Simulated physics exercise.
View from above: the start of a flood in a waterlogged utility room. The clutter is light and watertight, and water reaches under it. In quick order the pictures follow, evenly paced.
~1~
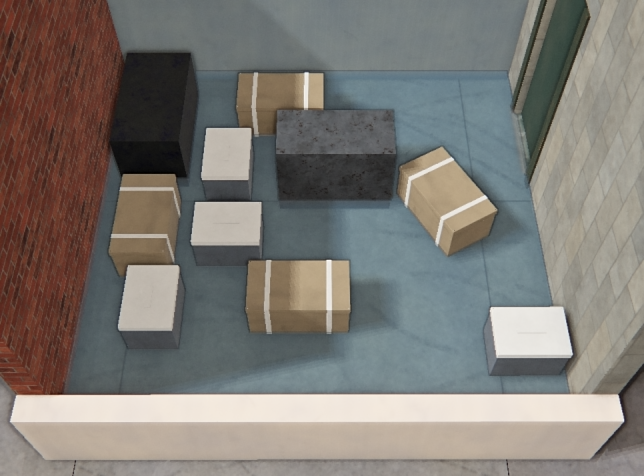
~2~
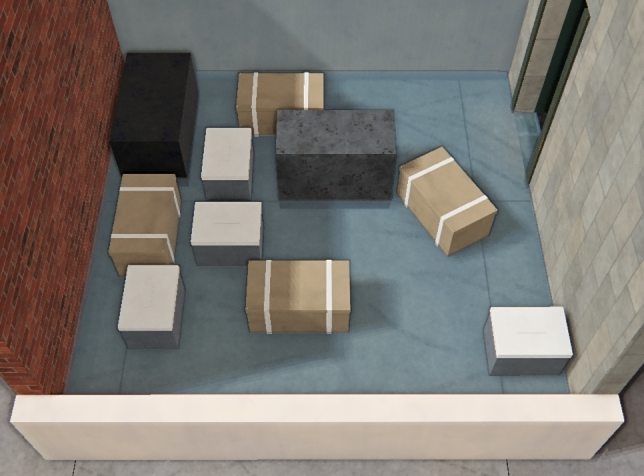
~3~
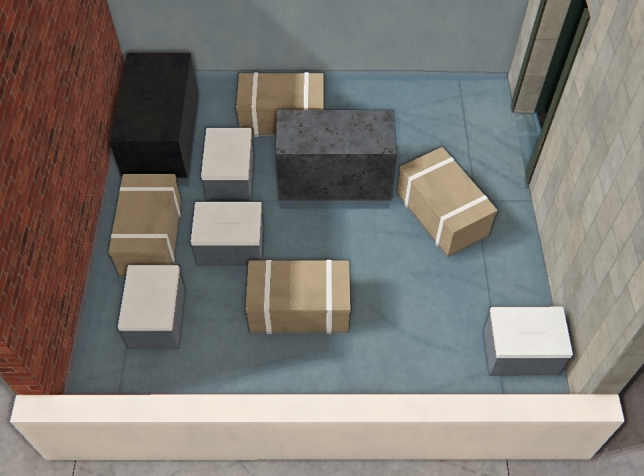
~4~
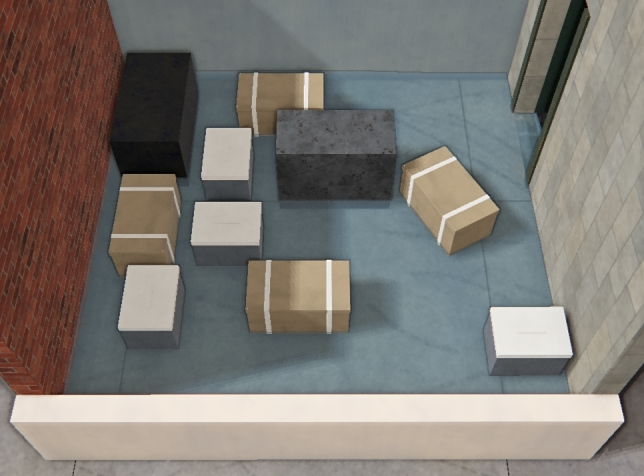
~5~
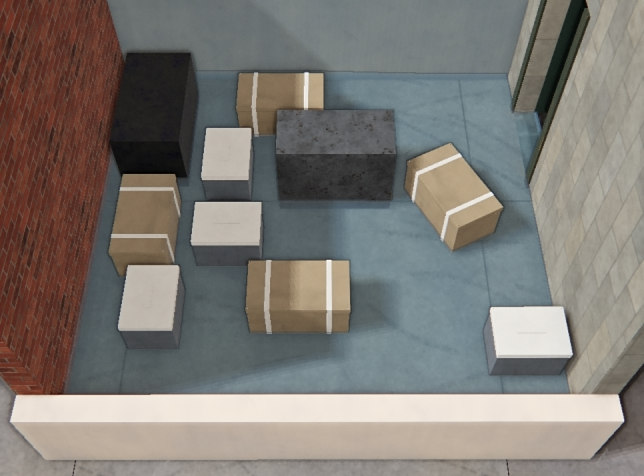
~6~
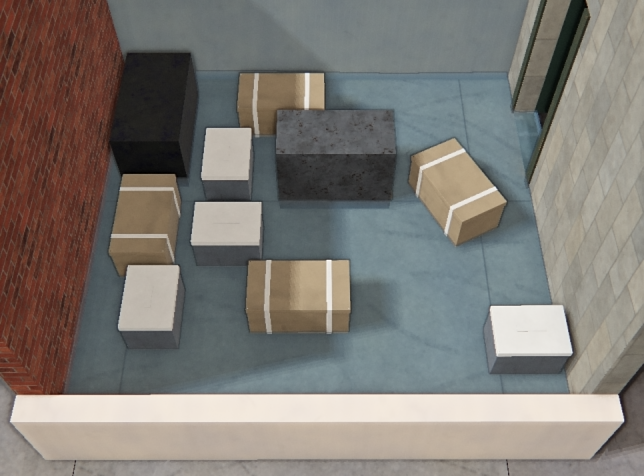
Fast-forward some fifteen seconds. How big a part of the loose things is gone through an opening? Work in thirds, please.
The result is a small share, below a third.
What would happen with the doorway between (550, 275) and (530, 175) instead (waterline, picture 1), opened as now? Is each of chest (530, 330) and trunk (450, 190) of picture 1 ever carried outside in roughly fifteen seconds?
In the order given, the first is lost and the second lost.
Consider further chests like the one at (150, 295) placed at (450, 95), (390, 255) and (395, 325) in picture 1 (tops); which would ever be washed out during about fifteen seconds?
First escapes, second escapes, third doesn't escape.
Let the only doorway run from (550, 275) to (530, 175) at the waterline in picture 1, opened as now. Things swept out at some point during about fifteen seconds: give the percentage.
I'd guess around 40 percent.
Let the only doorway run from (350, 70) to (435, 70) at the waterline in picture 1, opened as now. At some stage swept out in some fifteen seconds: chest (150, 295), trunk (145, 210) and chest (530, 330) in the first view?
One after the other: Inside, left behind, left behind.
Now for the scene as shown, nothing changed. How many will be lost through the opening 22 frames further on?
The number I arrive at is 1.
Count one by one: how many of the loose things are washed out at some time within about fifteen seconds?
I make it 2.
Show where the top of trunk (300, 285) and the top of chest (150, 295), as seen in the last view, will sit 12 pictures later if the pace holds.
Estimate: First at (347, 268), second at (174, 287), approximately.
A moment on, 0 of 8 are out; 8 afloat.
Next, 1 of 8 are out; 7 afloat.
Later, 1 of 8 are out; 7 afloat.
In the end, 2 of 8 are out; 6 afloat.
